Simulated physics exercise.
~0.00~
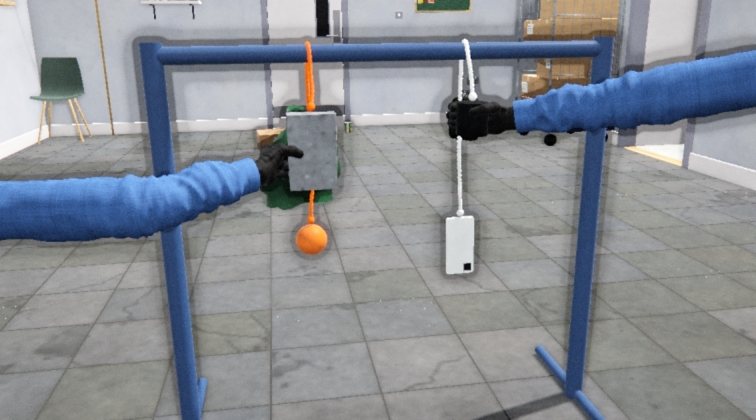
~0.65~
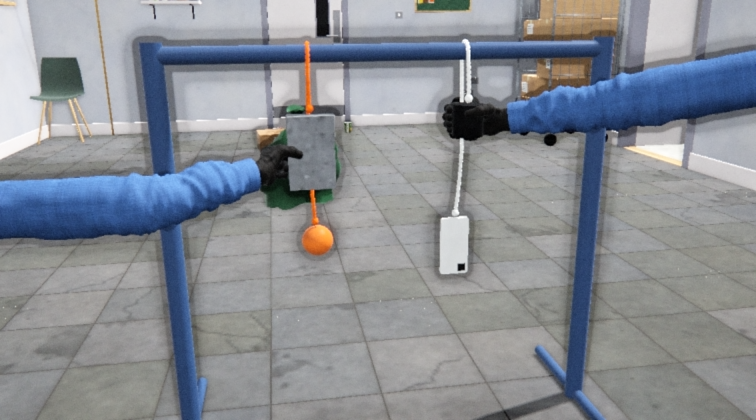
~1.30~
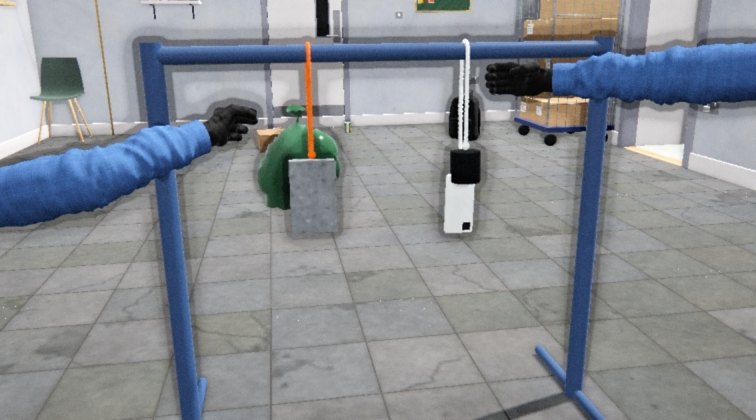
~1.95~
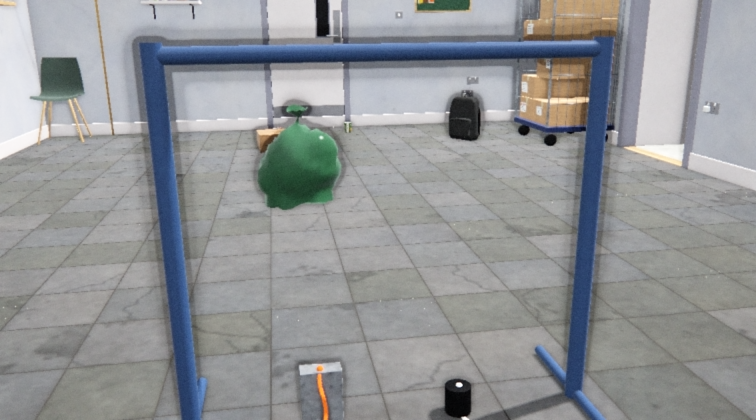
A gray block on an orange cord is released, and both hanging loads drop to the floor.
